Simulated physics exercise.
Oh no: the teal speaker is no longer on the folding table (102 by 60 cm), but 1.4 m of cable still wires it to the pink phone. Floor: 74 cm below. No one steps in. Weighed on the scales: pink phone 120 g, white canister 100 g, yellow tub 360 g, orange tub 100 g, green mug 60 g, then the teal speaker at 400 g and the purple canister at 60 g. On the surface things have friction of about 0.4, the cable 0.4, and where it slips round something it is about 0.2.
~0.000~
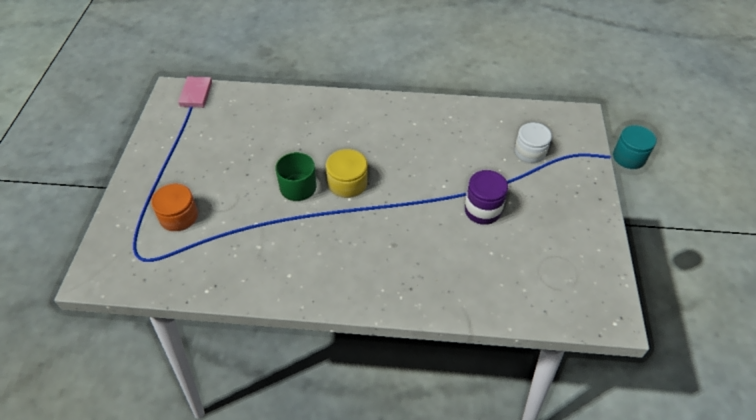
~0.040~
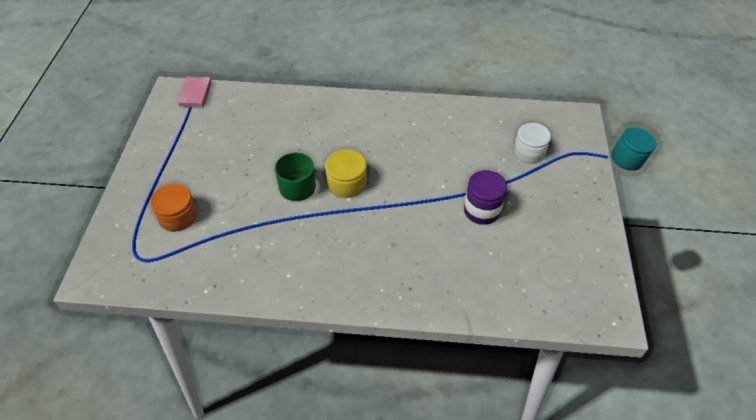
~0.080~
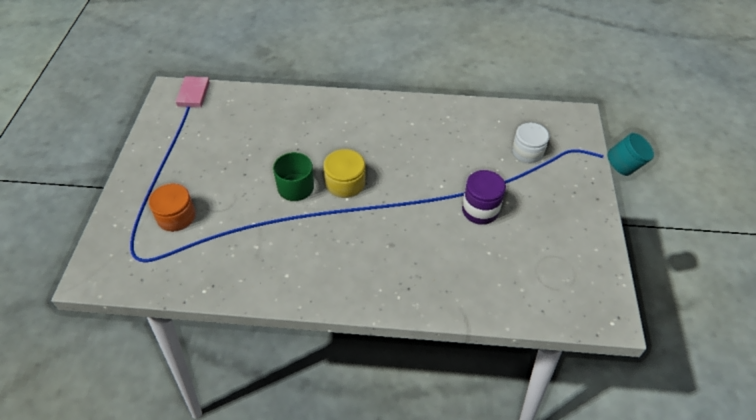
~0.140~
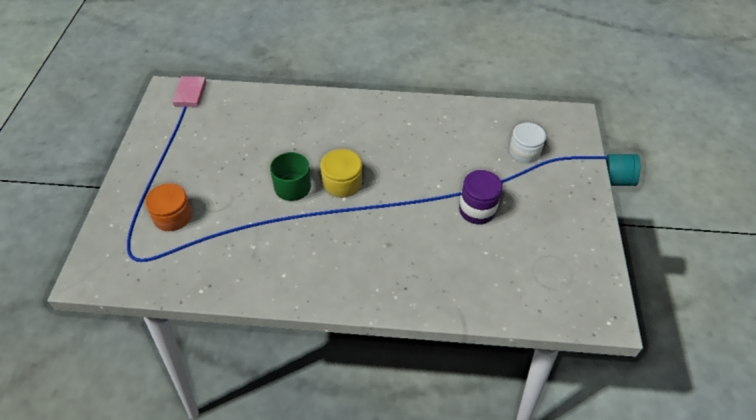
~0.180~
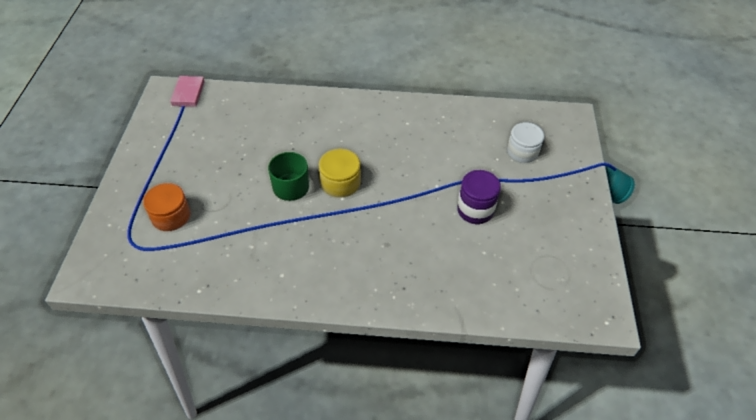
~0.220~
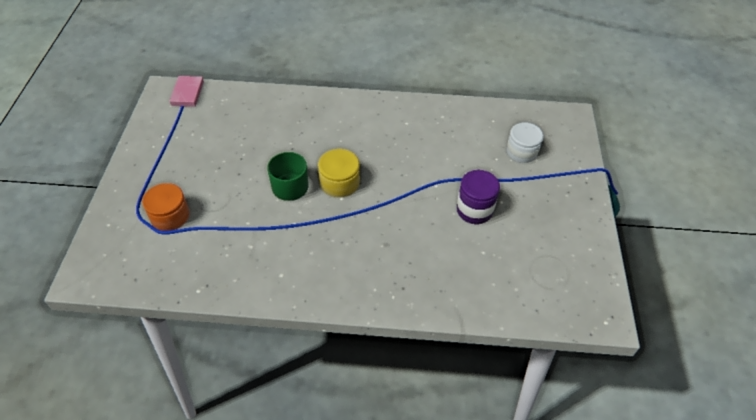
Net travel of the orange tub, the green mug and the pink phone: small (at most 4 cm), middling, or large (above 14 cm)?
Orange tub - large, green mug - large, pink phone - large.
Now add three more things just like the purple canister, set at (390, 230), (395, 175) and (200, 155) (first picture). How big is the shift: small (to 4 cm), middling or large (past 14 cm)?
The first would move just a bit, the second just a bit, the third a long way.
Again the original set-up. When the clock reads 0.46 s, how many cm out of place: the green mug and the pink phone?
Green mug: 6 cm; pink phone: 8 cm.
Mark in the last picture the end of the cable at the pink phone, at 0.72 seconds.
About (319, 197).
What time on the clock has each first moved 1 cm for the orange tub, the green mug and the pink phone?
Orange tub 0.26 s, green mug 0.42 s, pink phone 0.28 s.
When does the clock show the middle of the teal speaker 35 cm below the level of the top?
Around 0.36 seconds on the clock.
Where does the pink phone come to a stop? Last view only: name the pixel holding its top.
Roughly (337, 224).
After 0.5 s, the cable's tail end at (209, 128); orange tub 27 cm off its start, pink phone 9 cm off its start, green mug 5 cm off its start.
After 0.7 s, the cable's tail end at (319, 197); orange tub 42 cm off its start, pink phone 41 cm off its start, green mug 31 cm off its start.
After 1.0 s, the cable's tail end at (362, 226); pink phone 52 cm off its start at (337, 224), orange tub 42 cm off its start at (330, 89), green mug 34 cm off its start at (392, 75).
After 1.2 s, the cable's tail end at (362, 226); pink phone 52 cm off its start, orange tub 42 cm off its start, green mug 34 cm off its start.
After 2.4 s, the cable's tail end at (362, 226); pink phone 52 cm off its start at (337, 224), orange tub 42 cm off its start at (330, 89), green mug 34 cm off its start at (392, 74), teal speaker over the edge.
